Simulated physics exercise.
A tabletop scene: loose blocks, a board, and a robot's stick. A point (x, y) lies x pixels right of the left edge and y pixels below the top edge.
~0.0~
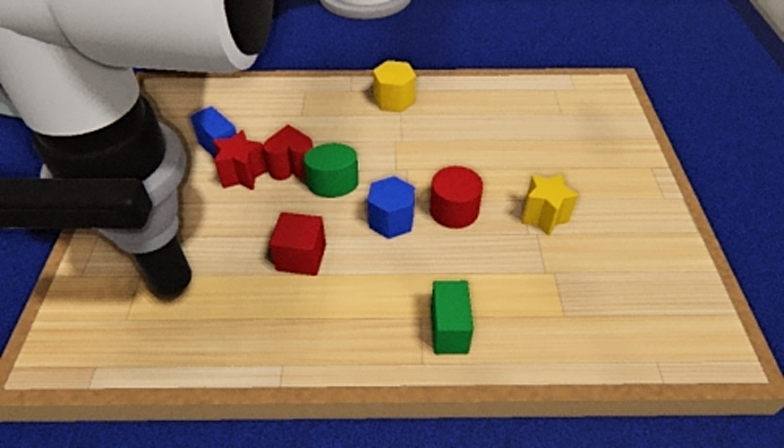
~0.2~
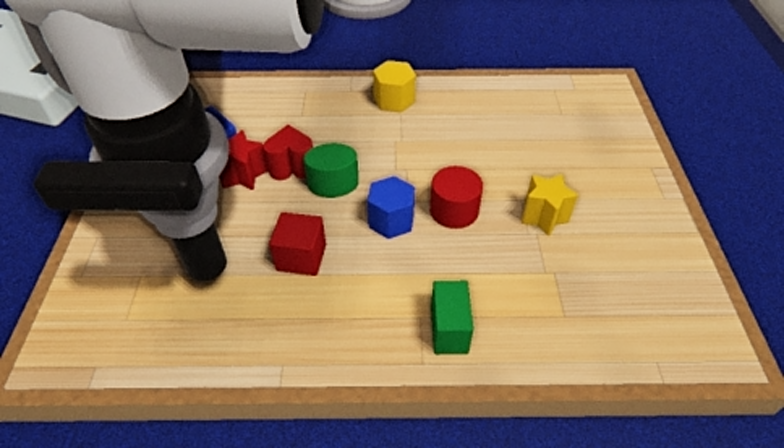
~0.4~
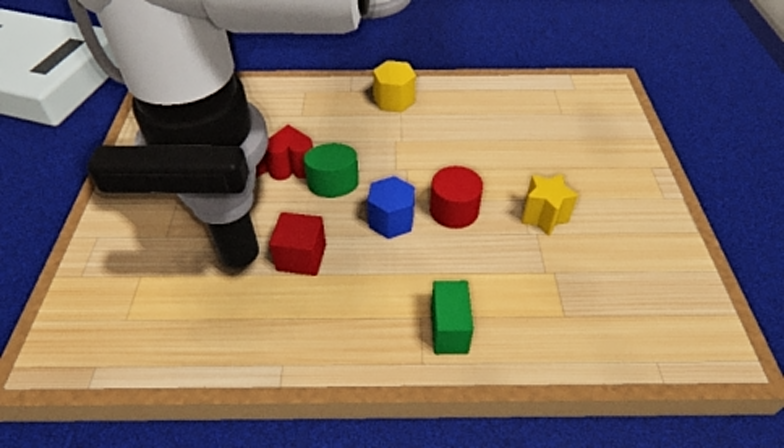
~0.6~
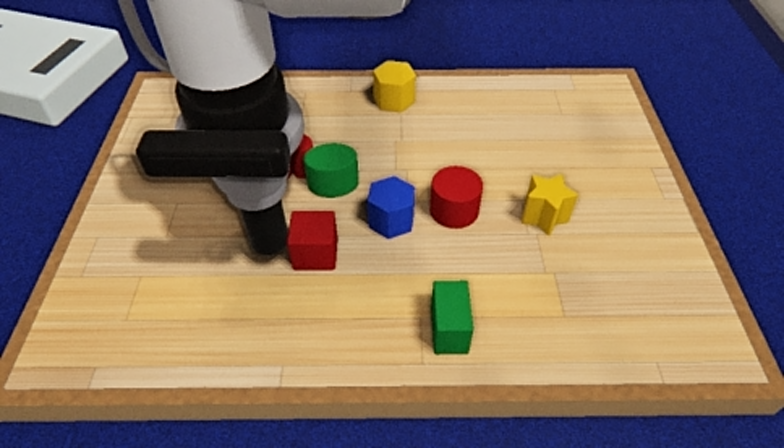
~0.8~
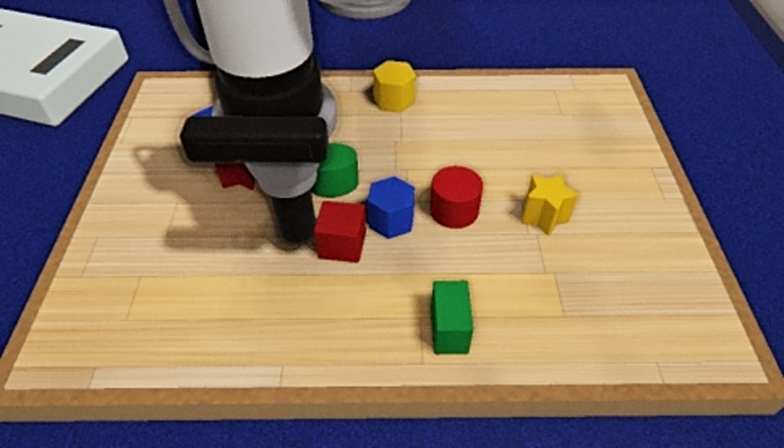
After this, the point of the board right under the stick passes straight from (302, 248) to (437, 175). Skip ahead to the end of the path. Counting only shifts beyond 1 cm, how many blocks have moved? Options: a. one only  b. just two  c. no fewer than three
Correct choice: C.
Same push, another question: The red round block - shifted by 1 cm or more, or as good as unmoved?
My prediction: It moves.
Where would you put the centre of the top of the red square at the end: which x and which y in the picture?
That would be at about pixel (377, 215).
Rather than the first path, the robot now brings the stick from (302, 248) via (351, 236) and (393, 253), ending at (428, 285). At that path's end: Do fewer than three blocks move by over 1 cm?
I believe so.
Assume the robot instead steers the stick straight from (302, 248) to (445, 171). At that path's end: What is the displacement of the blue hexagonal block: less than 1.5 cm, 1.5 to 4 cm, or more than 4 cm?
Distance: More than 4 cm.
On the path given first. One third of the way, stick at (348, 201); red square at (374, 215), turned 30° clockwise; blue hexagonal block at (400, 188).
Two thirds of the way, stick at (394, 176); red square at (377, 215), turned 40° clockwise; blue hexagonal block at (434, 174), turned 15° clockwise; red round block at (483, 181).
At the end, stick at (438, 155); red square at (377, 215), turned 40° clockwise; blue hexagonal block at (477, 158), turned 40° clockwise; red round block at (513, 183); yellow star block at (558, 191).
